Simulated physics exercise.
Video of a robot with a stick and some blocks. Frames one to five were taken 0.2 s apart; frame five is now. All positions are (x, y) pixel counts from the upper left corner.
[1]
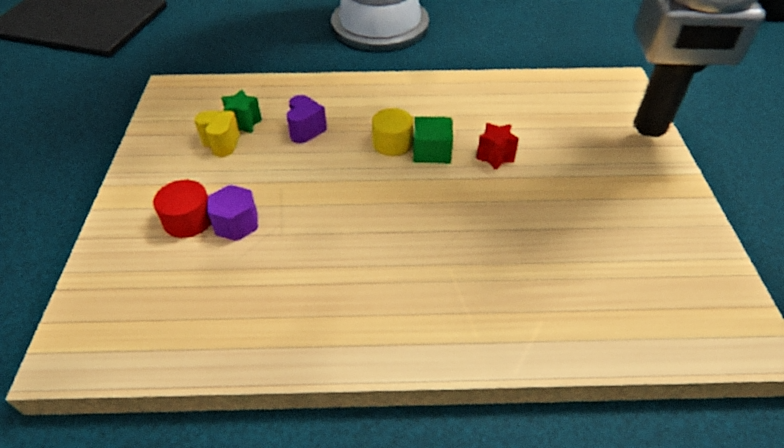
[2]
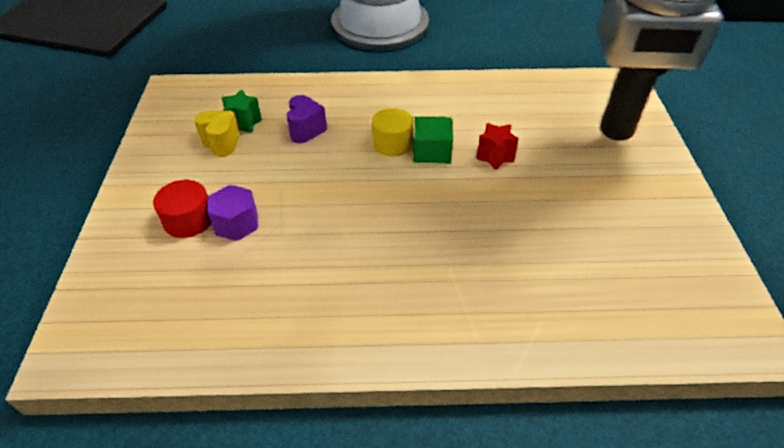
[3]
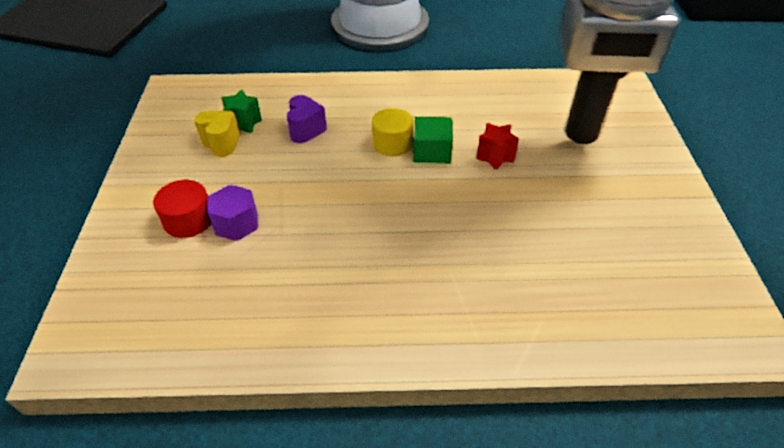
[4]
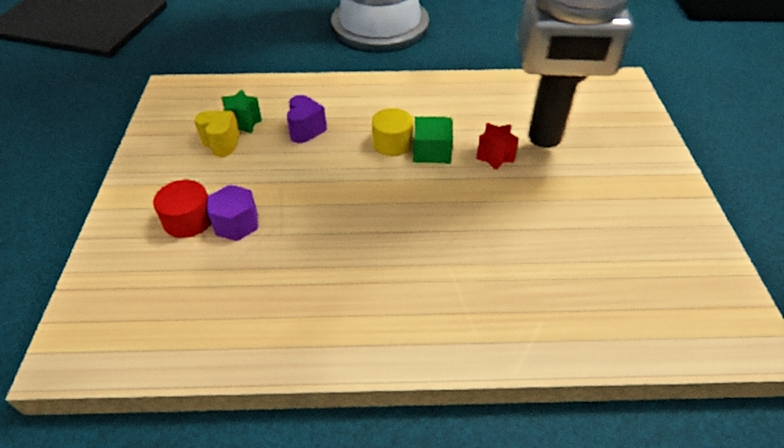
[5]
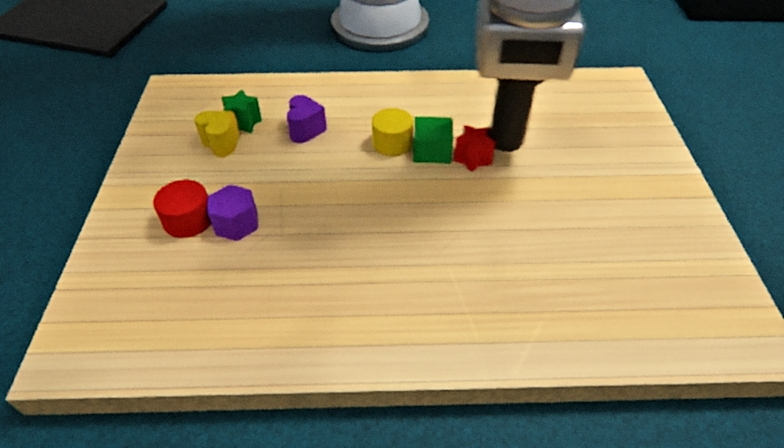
A robot arm with a dark stick hangs over the upper right of a pale wooden board on a teal surface, seen from above at an angle by a still camera. Yellow, green, purple and red blocks sit across its upper and left parts. The stick glides left and nudges the red star a short way toward the green block, while the others stay put.
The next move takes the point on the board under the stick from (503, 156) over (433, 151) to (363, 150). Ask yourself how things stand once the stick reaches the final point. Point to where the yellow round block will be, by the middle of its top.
It should be at (322, 107) by then.
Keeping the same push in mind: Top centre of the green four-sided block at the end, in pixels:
It is going to be at (324, 132).
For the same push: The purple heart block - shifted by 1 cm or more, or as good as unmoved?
The block moves away from its spot.
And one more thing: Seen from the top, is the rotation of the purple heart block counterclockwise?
My answer is yes.
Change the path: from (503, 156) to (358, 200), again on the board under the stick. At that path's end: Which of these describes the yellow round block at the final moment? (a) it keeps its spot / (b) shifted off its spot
The one that fits is b, shifted off its spot.
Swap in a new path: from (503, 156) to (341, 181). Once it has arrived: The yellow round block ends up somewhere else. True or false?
My answer: True.
On the path given first. One third of the way, stick at (455, 138); yellow round block at (357, 115); green four-sided block at (392, 128), turned 15° clockwise; red star-shaped block at (427, 136), turned 15° anticlockwise.
Two thirds of the way, stick at (407, 137); purple heart block at (287, 103), turned 35° anticlockwise; yellow round block at (322, 108); green four-sided block at (344, 129), turned 35° clockwise; red star-shaped block at (381, 140), turned 30° anticlockwise.
At the end, stick at (362, 137); purple heart block at (287, 103), turned 35° anticlockwise; yellow round block at (322, 107); green four-sided block at (324, 132), turned 75° clockwise; red star-shaped block at (360, 151), turned 70° anticlockwise.
